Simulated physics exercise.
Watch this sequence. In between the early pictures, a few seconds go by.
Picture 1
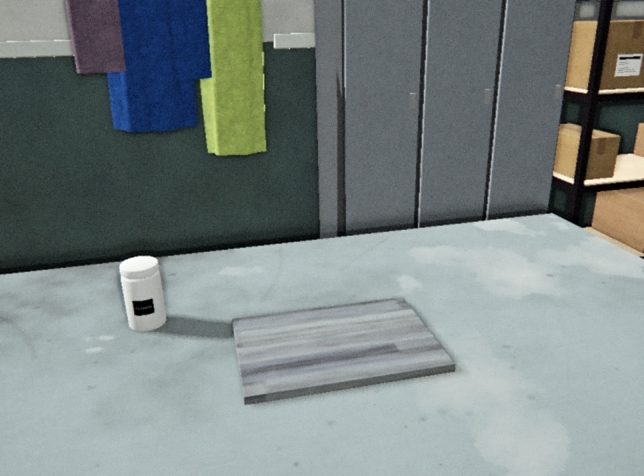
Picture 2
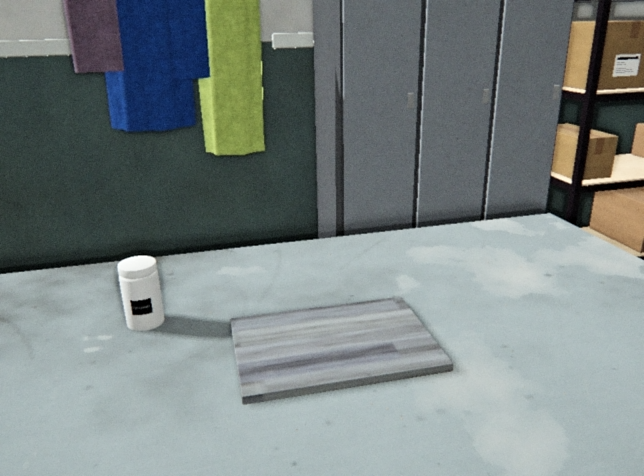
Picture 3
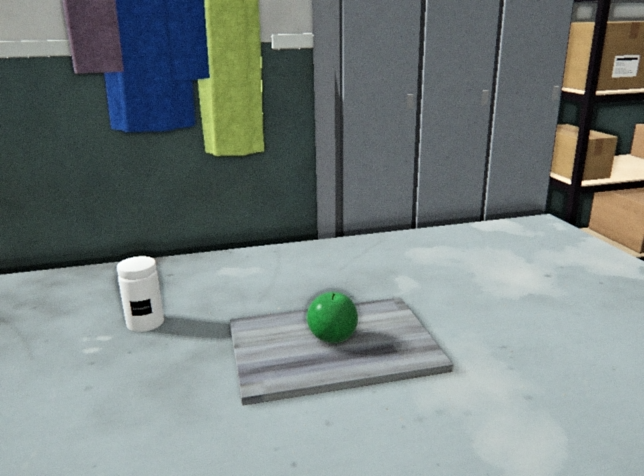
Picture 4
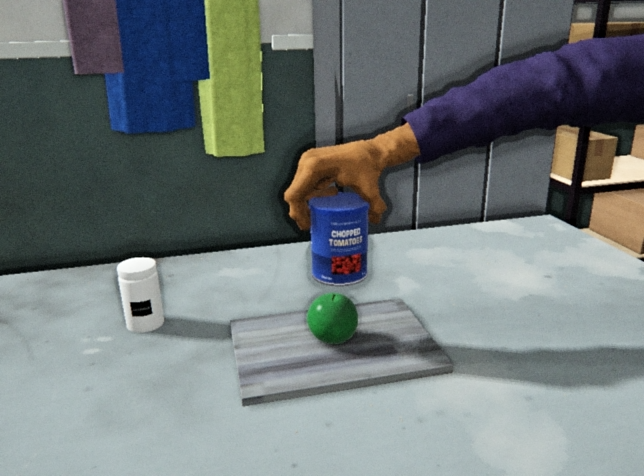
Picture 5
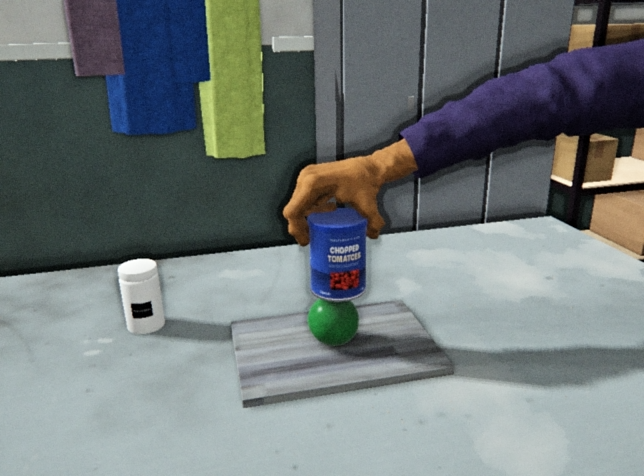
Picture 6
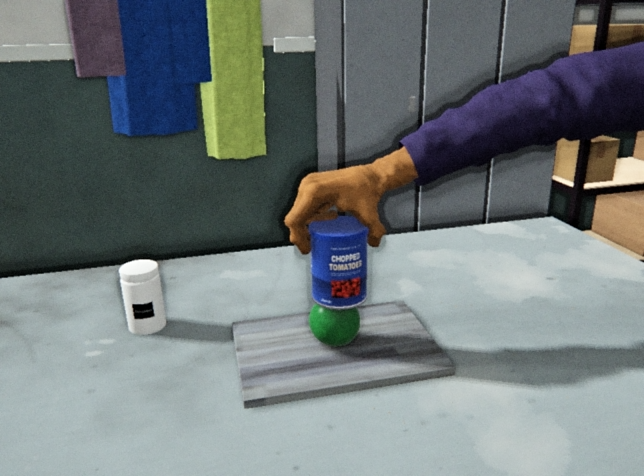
To begin with, a white jar stands to the left of a bare grey board on a pale tabletop. A green apple then appears on the board. Next, a purple-sleeved arm reaches in from the right, holding a blue tin above the apple, and lowers it slightly onto the fruit, keeping its grip.
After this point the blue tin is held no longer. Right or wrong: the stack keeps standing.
Wrong, it comes down.
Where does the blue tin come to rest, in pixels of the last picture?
Look around (413, 308) in the final frame.
Then, 0.40 s on from there, blue tin turned 45° from how it was put near (367, 266).
Then, 0.50 s on from there, blue tin now fallen.
Then, 0.60 s on from there, things are still on the move.
In the end, fallen, blue tin; the other 3 unmoved. At the end, from the last picture's camera, blue tin near (413, 307). The pile loses its balance.
